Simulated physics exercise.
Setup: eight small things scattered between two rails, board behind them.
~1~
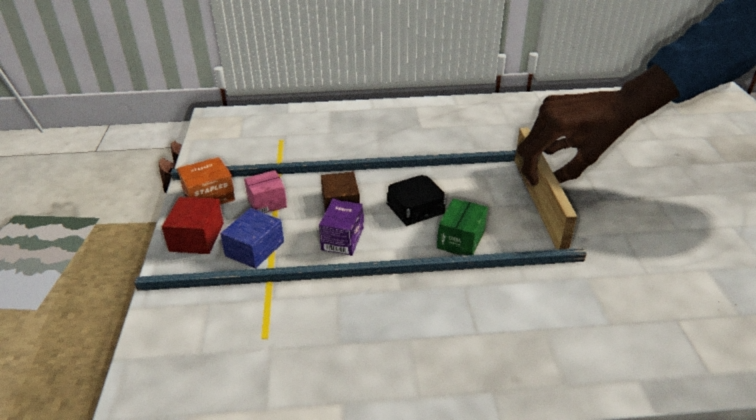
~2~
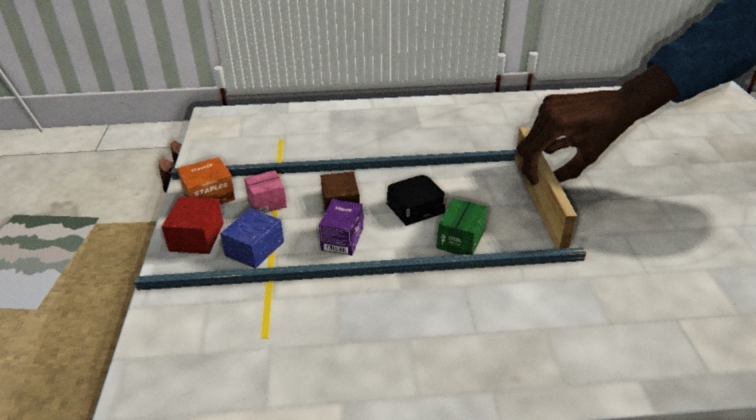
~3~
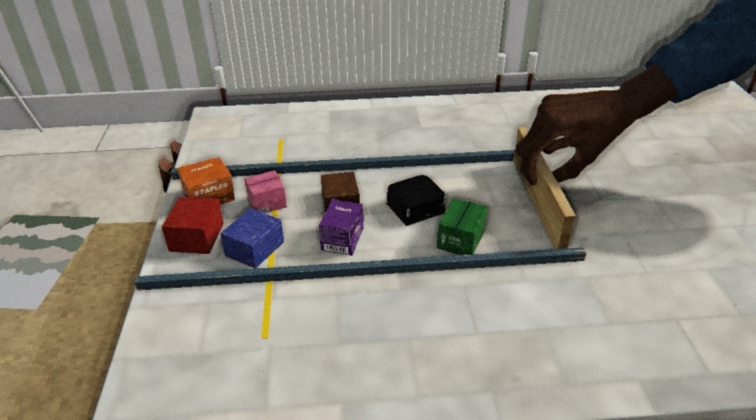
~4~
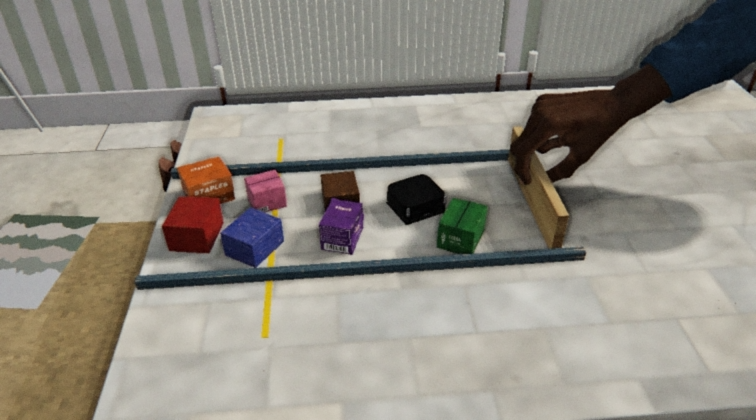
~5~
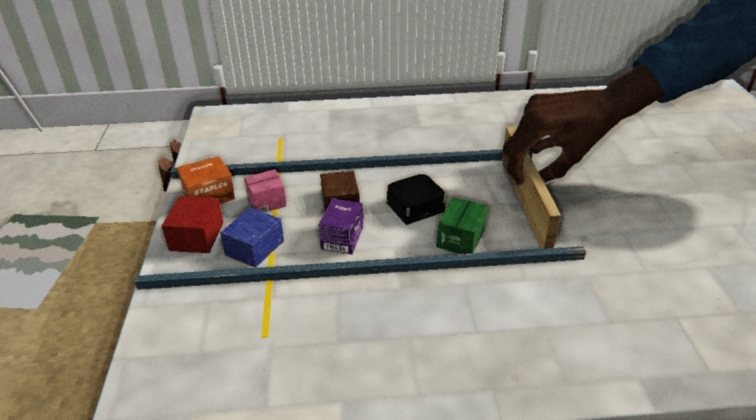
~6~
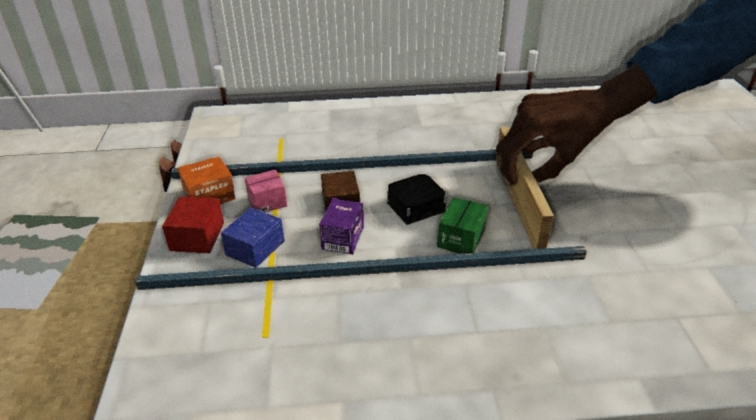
On a pale tiled surface, eight small colored boxes sit still between two dark rails, some near a yellow line, while a hand at the right holds a wooden board upright and slides it slightly left toward them.
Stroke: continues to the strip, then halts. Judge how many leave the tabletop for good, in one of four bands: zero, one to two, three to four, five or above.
That falls in the band one to two.
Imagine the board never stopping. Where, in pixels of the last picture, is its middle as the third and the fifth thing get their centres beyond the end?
At (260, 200) for the third, at (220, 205) for the fifth.
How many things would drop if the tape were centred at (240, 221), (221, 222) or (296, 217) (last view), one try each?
In order: 4, 4 and 0.
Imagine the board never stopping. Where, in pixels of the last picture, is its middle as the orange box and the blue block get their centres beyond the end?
Roughly at (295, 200) and roughly at (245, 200).
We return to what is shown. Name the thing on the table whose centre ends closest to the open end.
The pink box is the one.
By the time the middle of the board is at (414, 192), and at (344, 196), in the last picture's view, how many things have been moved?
By then 2, and 7.
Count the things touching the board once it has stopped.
That comes to 2.
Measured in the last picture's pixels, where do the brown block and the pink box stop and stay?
First (212, 198), then (177, 198).
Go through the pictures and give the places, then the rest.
The first frame shows red block (194, 225); orange box (207, 184); blue block (253, 238); board (542, 186); tape (275, 220).
The second frame shows orange box (207, 184); brown block (340, 192).
The third frame shows blue block (253, 238); green box (462, 227).
The fourth frame shows red block (194, 225); pink box (266, 192).
The fifth frame shows orange box (206, 184); black case (416, 199).
The sixth frame shows red block (194, 225); orange box (207, 184); blue block (254, 237); board (521, 185); tape (275, 218).
Soon after, none off yet; red block at rest near (194, 225); orange box at rest near (207, 184); blue block at rest near (254, 237).
By the end, the number that fall off is one or two; fallen, orange box and red block.
